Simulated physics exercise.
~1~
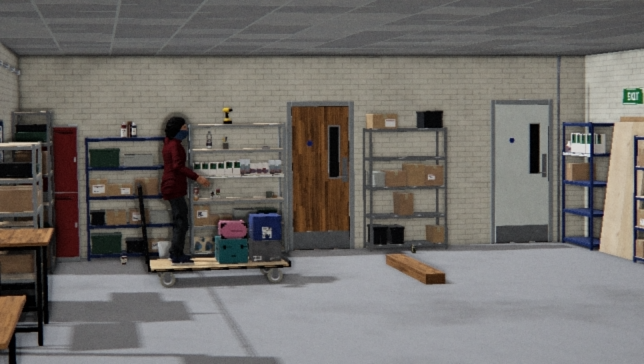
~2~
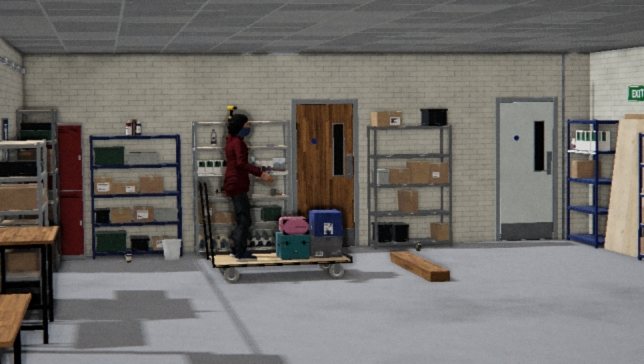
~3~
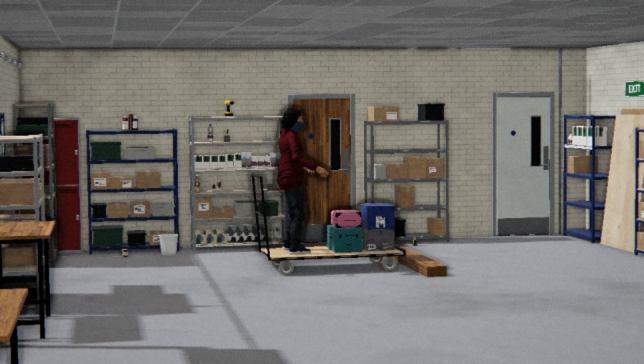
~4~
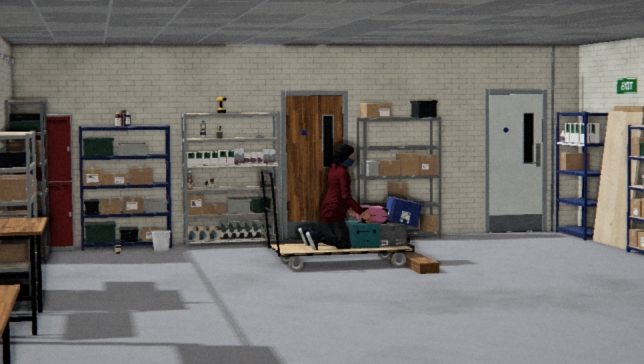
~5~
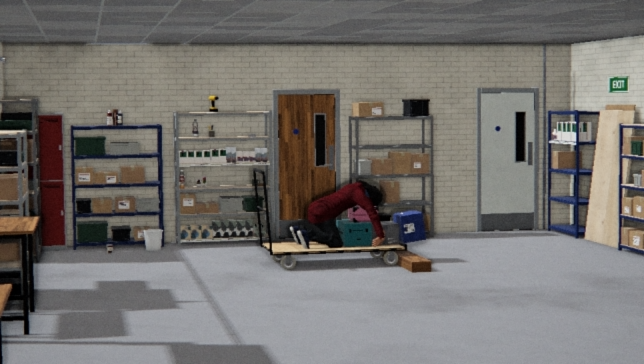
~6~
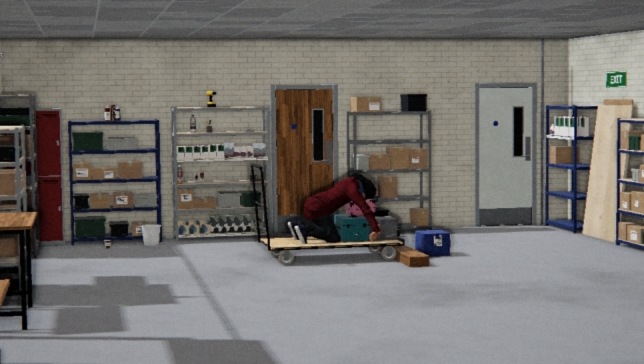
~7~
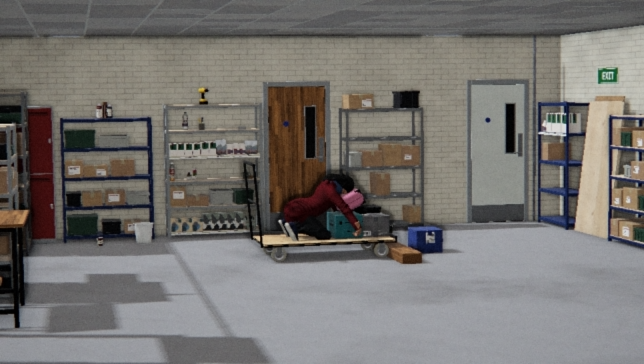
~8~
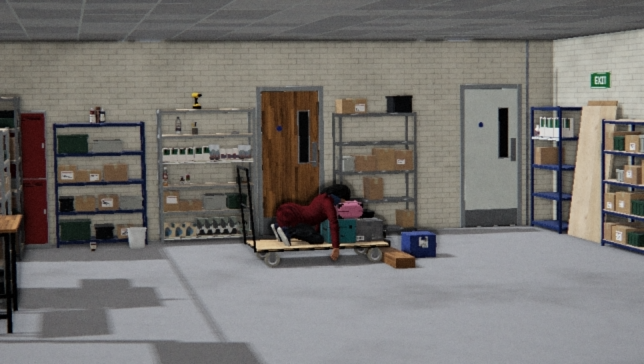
In the video, a flatbed trolley carrying a standing figure and several cases rolls right across a storeroom and stops at a low block; the figure collapses forward onto the cases, and the blue one tumbles off the front onto the floor while the others stay aboard.
